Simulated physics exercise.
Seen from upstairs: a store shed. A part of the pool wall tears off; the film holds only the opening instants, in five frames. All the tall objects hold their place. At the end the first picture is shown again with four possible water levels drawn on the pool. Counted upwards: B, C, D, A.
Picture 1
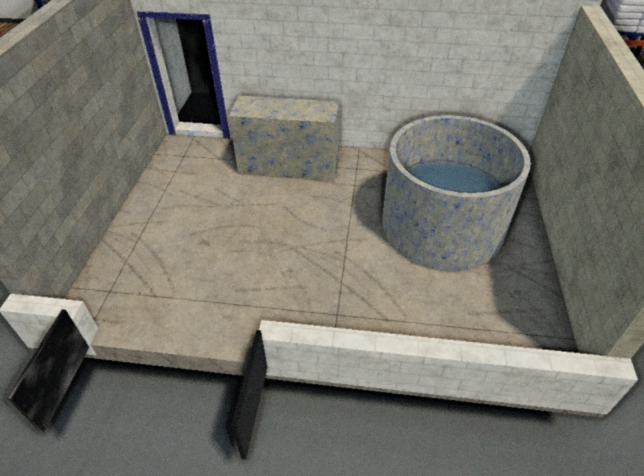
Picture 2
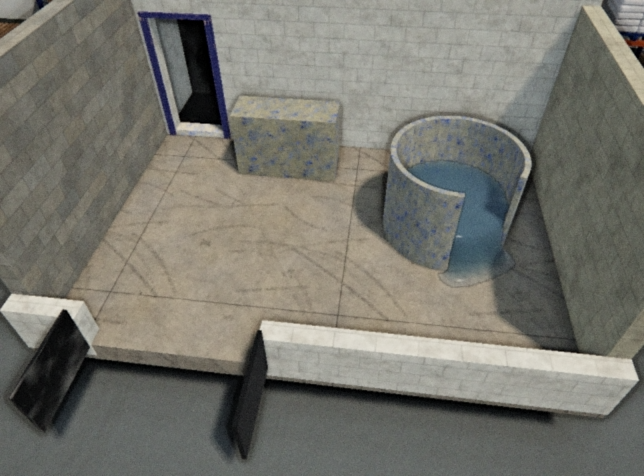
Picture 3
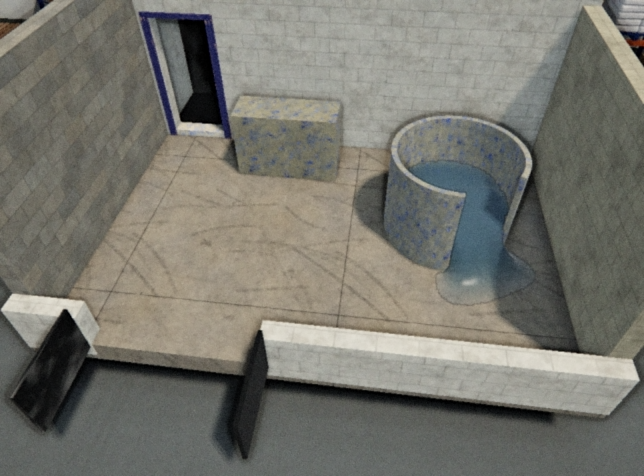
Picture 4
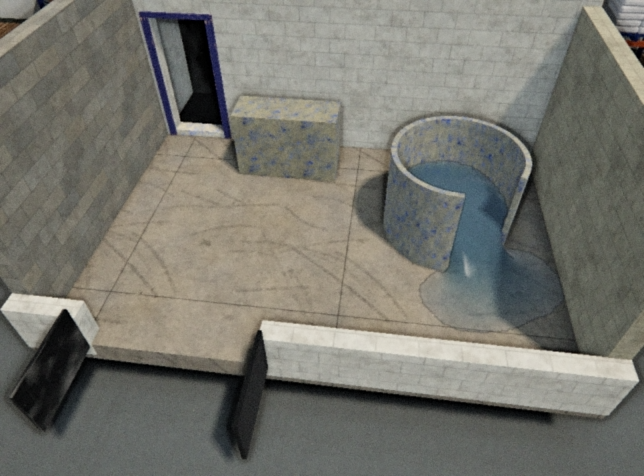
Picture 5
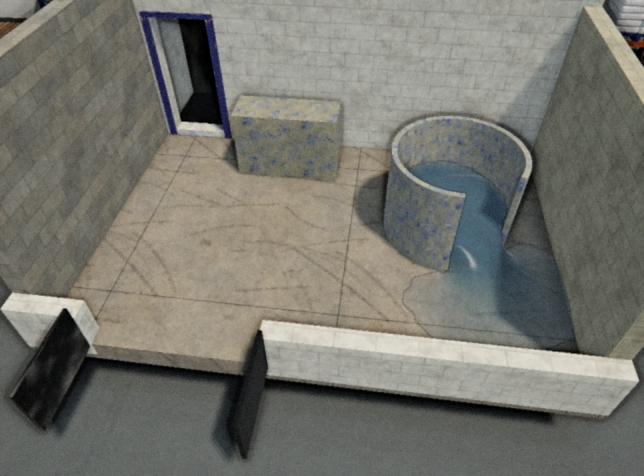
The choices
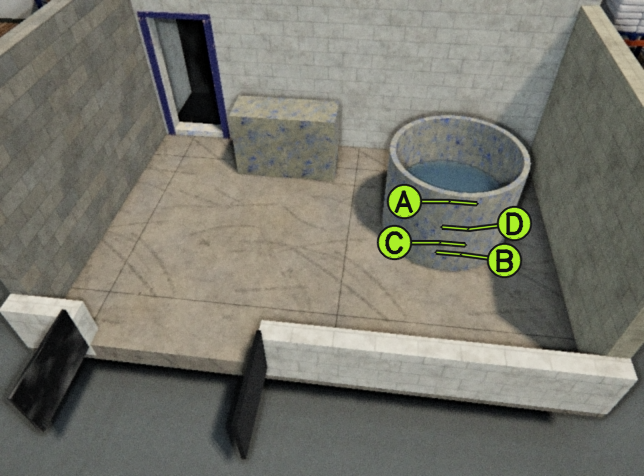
Water resting in a round speckled pool pours out through a gap that opens in the pool's front wall, then spreads over the nearby floor toward the low white wall, while the block, blue doorway and open gate stay still.
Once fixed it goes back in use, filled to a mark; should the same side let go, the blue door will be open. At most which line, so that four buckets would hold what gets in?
Use line D.
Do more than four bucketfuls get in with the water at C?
No.
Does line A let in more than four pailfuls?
Yes, that goes wrong.
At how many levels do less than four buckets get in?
Three of them.
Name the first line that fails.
It is A.
On the marked copy, A at (462, 202); B at (449, 253); C at (451, 243); D at (455, 228); from the bottom up B, C, D, A.
Choosing A, about 10 bucketfuls get in.
Choosing B, nothing gets over.
Choosing C, nothing gets over.
Choosing D, a bucket or two gets in.
